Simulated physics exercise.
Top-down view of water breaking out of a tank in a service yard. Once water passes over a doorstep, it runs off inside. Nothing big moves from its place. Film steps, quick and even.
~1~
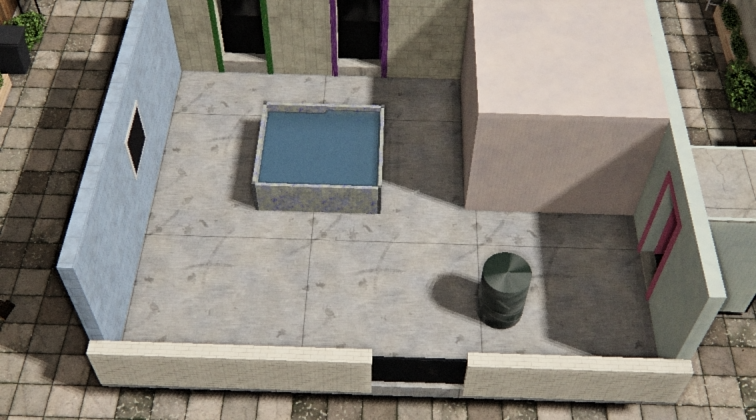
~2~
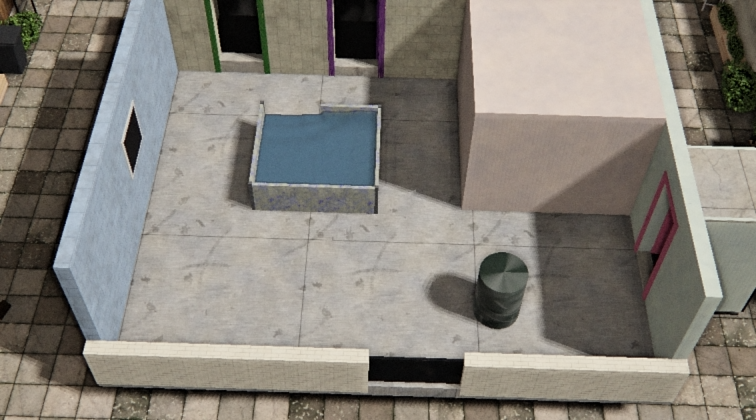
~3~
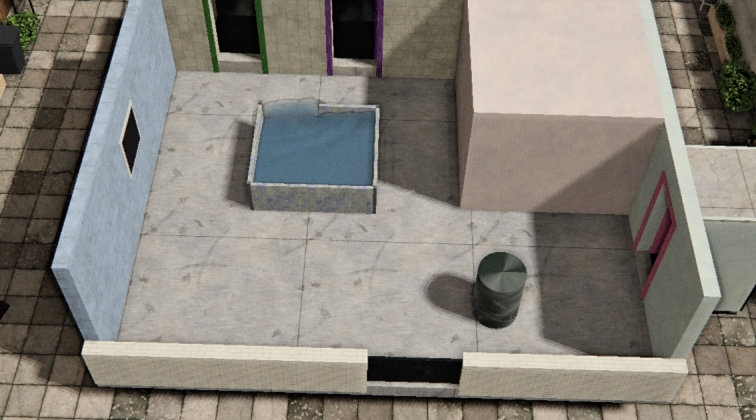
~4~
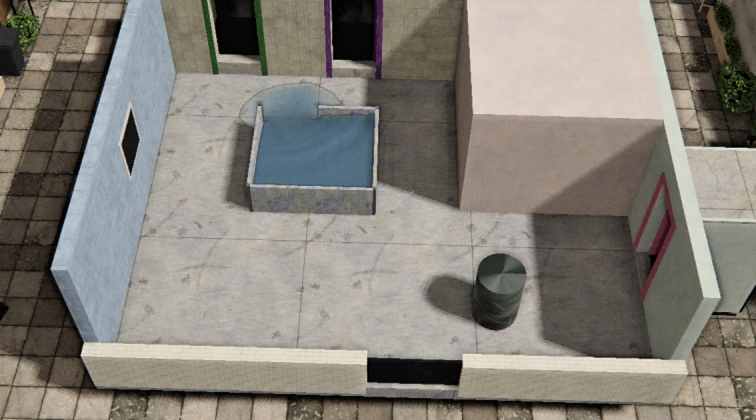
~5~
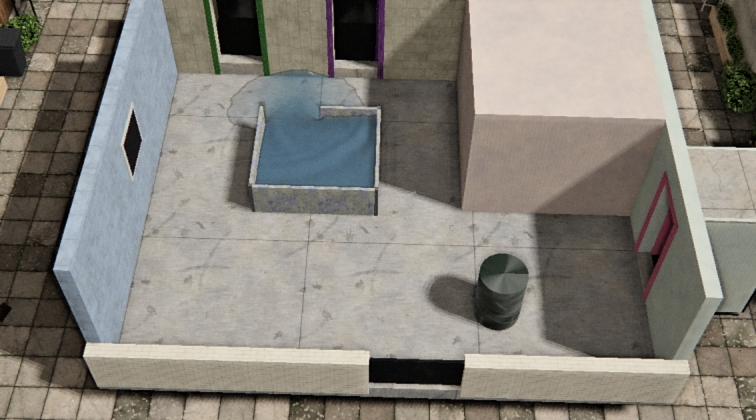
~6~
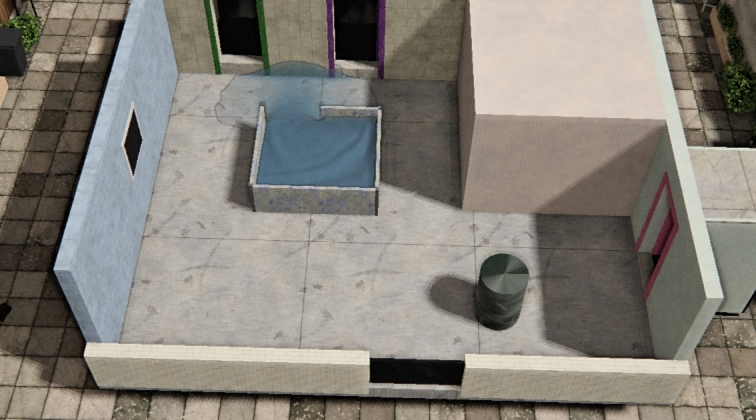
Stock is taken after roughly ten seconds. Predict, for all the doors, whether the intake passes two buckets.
My prediction: At the green door it does not pass two; at the purple door it does not pass two; at the pink door it does not pass two.
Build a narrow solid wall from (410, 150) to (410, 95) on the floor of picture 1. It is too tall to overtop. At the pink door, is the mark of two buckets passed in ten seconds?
Well, the pink door misses the limit, I'd say.
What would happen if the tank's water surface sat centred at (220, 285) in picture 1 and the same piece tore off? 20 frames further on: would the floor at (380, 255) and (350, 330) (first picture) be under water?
I'd say still dry for the first and still dry for the second.
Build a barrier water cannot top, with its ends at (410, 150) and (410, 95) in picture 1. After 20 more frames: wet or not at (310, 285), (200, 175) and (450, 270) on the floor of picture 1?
Listed order: Spared, swamped, spared.
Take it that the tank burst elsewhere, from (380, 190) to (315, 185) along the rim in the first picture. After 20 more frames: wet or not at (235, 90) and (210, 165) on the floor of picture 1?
Respectively, left dry and left dry.
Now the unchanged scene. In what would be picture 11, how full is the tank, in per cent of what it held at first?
70 percent or thereabouts.
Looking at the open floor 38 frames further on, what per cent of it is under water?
Roughly 75 %.
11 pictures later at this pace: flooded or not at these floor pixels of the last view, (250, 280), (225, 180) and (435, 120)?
First spot spared, second spot spared, third spot submerged.
A moment on, water covers 10 % of the floor; the green door wet at the sill, nothing in, the purple door wet at the sill, nothing in, the pink door not reached.
Next, water covers 20 % of the floor; the green door wet at the sill, nothing in, the purple door wet at the sill, nothing in, the pink door not reached.
Then, water covers 40 % of the floor; the green door wet at the sill, nothing in, the purple door wet at the sill, nothing in, the pink door not reached.
Later, water covers 75 % of the floor; the green door wet at the sill, nothing in, the purple door wet at the sill, nothing in, the pink door not reached.
In the end, water covers 85 % of the floor; the green door wet at the sill, nothing in, the purple door wet at the sill, nothing in, the pink door not reached.
